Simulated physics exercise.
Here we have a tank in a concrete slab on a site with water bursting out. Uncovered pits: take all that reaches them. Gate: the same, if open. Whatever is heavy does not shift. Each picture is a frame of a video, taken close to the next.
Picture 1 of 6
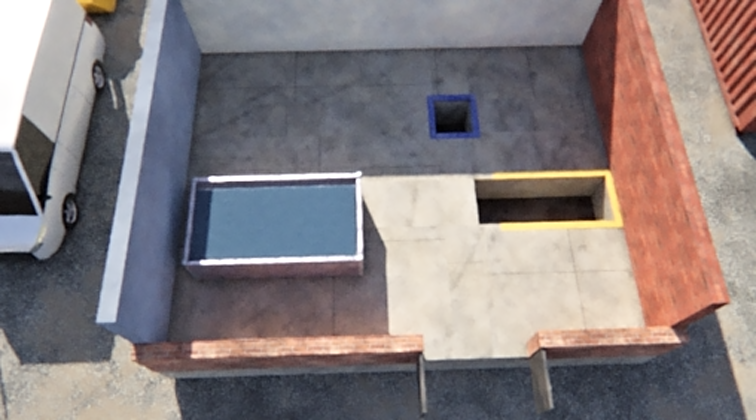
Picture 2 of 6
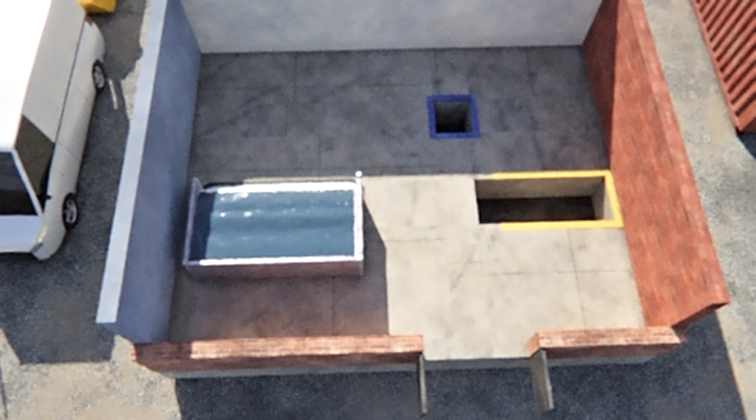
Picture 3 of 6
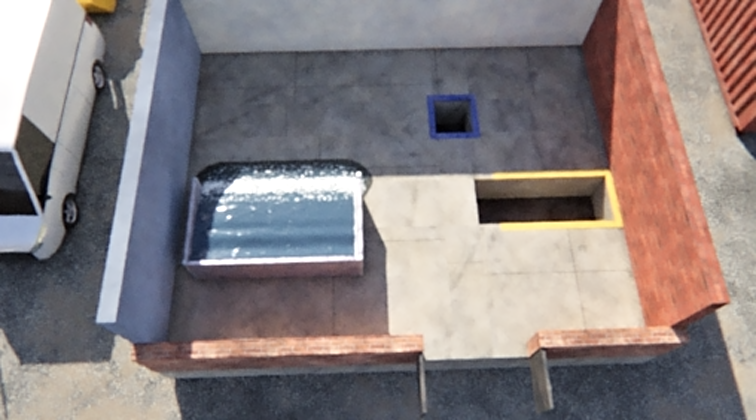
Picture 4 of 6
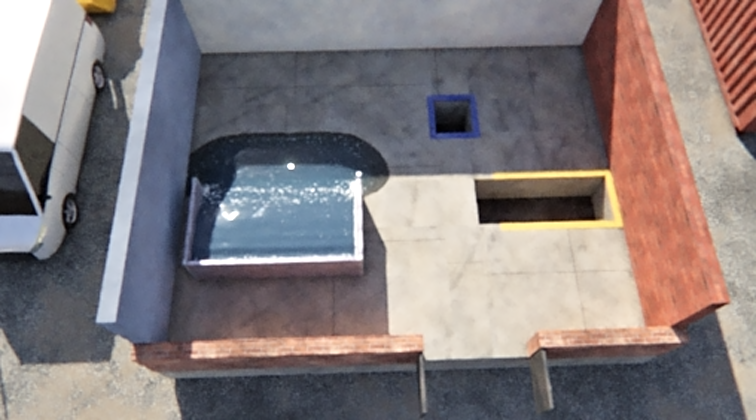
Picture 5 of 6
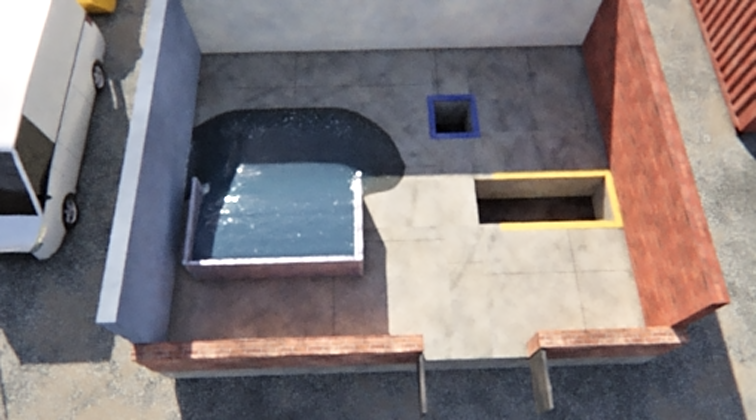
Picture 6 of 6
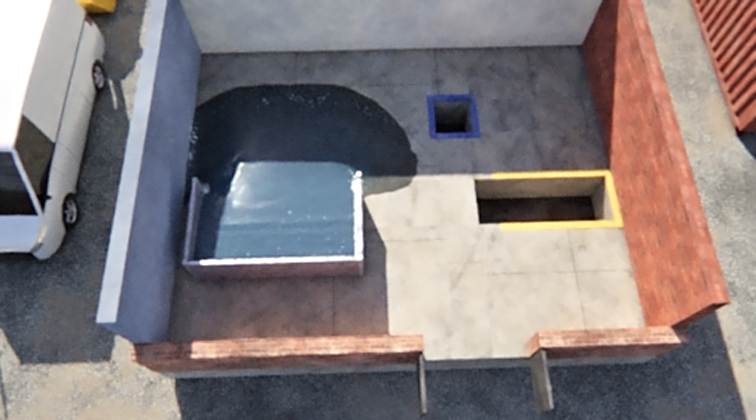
In a walled concrete yard beside a parked white van, water in a still tank began to churn, then poured over the far side and spread across the slab in a widening dark patch.
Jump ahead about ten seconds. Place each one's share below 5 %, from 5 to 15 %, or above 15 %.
The gate fails to reach five per cent; the yellow pit passes fifteen per cent; the blue pit passes fifteen per cent.
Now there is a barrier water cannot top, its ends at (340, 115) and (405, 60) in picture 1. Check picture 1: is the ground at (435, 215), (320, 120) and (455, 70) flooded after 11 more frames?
Taken in turn, the three points are unsoaked, soaked and soaked.
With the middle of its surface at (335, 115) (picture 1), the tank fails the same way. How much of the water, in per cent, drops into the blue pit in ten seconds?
Within ten seconds the blue pit collects 4 percent of the total.
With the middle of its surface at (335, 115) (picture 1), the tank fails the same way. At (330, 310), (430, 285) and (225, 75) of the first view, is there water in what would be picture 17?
Spot 1 unwetted, spot 2 unwetted, and spot 3 wetted.
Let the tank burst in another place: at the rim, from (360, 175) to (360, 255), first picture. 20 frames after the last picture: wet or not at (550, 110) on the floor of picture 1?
I reckon that spot ends up drenched.
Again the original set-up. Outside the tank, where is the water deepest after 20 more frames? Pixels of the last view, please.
Somewhere near (580, 52).
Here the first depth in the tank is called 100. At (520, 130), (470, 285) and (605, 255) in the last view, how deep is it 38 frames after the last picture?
At the three places, in the order asked: Around 4, 0 and 0 per cent.
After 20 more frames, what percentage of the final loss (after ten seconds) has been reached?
Log: Around 5 %, estimated.
A moment on, water covers 35 % of the floor; the gate 0 %, the yellow pit 0 %, the blue pit 0 %.
Next, water covers 35 % of the floor; the gate 0 %, the yellow pit 0 %, the blue pit 1 %.
Then, water covers 50 % of the floor; the gate 0 %, the yellow pit 0 %, the blue pit 3 %.
Later, water covers 65 % of the floor; the gate 0 %, the yellow pit 7 %, the blue pit 12 %.
In the end, water covers 70 % of the floor; the gate 0 %, the yellow pit 24 %, the blue pit 18 %.
